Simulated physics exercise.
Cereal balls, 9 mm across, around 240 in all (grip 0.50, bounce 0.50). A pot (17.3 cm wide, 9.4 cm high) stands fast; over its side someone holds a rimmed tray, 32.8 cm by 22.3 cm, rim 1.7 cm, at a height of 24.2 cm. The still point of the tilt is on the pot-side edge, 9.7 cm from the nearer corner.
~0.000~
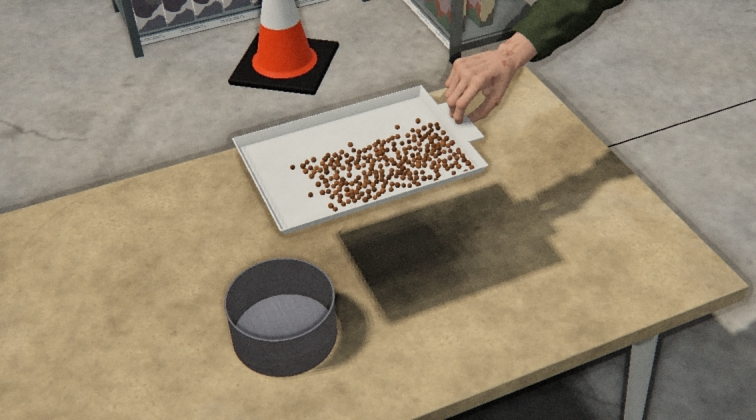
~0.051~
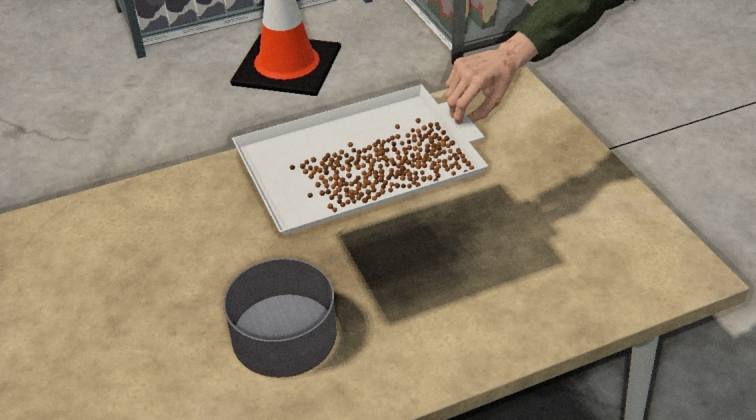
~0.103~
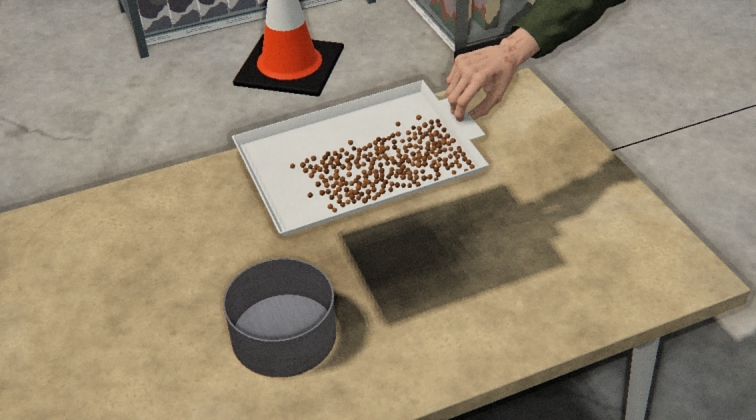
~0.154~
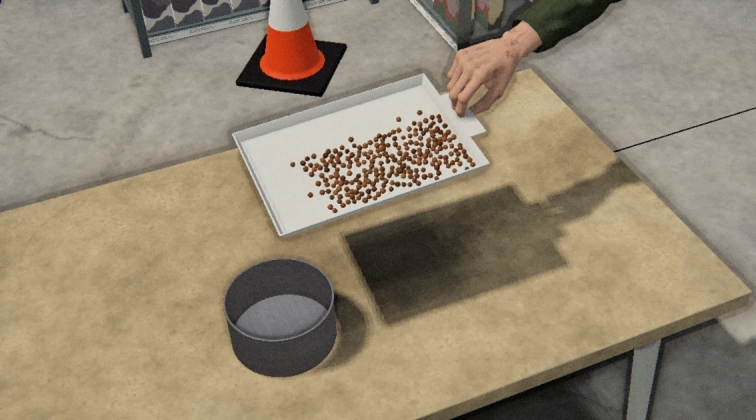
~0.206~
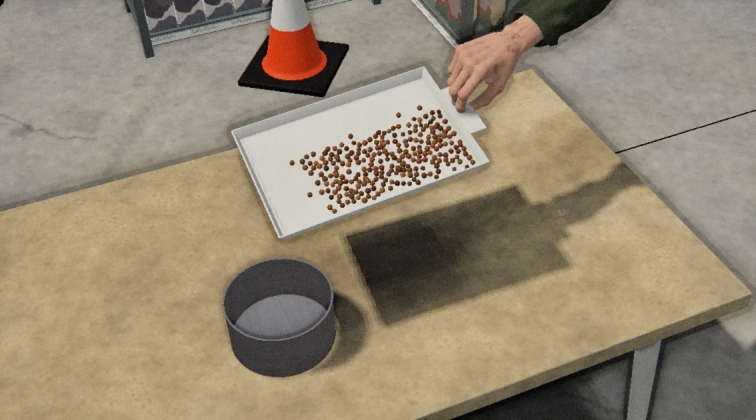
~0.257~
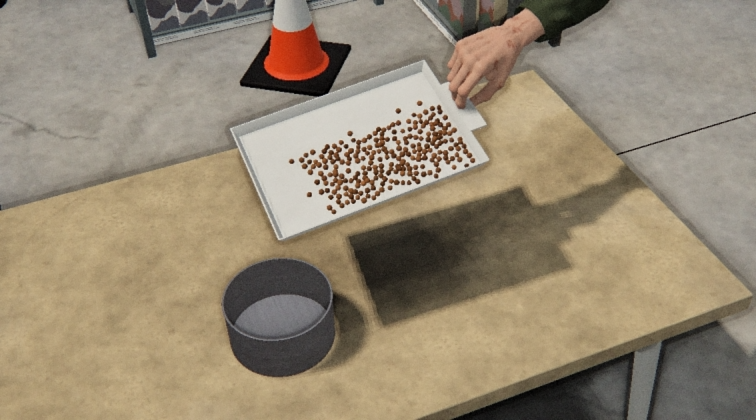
A hand slightly tilts a white tray of small brown balls above a wooden table.
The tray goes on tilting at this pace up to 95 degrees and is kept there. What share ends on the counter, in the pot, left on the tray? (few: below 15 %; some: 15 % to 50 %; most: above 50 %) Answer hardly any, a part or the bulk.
On the counter: A part; in the pot: The bulk; left on the tray: Hardly any.
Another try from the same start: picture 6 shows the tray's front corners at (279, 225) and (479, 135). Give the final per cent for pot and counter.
Pot 50, counter 50.
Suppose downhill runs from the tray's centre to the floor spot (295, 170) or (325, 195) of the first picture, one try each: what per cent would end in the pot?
About 35 and 100 per cent.
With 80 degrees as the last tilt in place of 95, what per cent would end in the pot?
Then about 65 per cent.
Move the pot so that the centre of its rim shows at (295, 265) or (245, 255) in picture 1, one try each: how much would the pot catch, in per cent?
Some 55 and 0 per cent.
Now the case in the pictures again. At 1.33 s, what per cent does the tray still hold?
Roughly 65 per cent.
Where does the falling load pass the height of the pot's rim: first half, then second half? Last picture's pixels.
At about (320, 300), then at (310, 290).
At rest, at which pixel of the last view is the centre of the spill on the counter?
Near (357, 349).
After 0.90 s, tilt 51 degrees; the tray holds 100 %, the pot 0 %.
Then, at 1.33 s, tilt 77 degrees; the tray holds 65 %, the pot 5 %.
After 1.84 s, tilt 95 degrees; the tray holds 0 %, the pot 60 %.
At rest (2.2 s), counter 40 %, pot 60 %, tray 0 %.
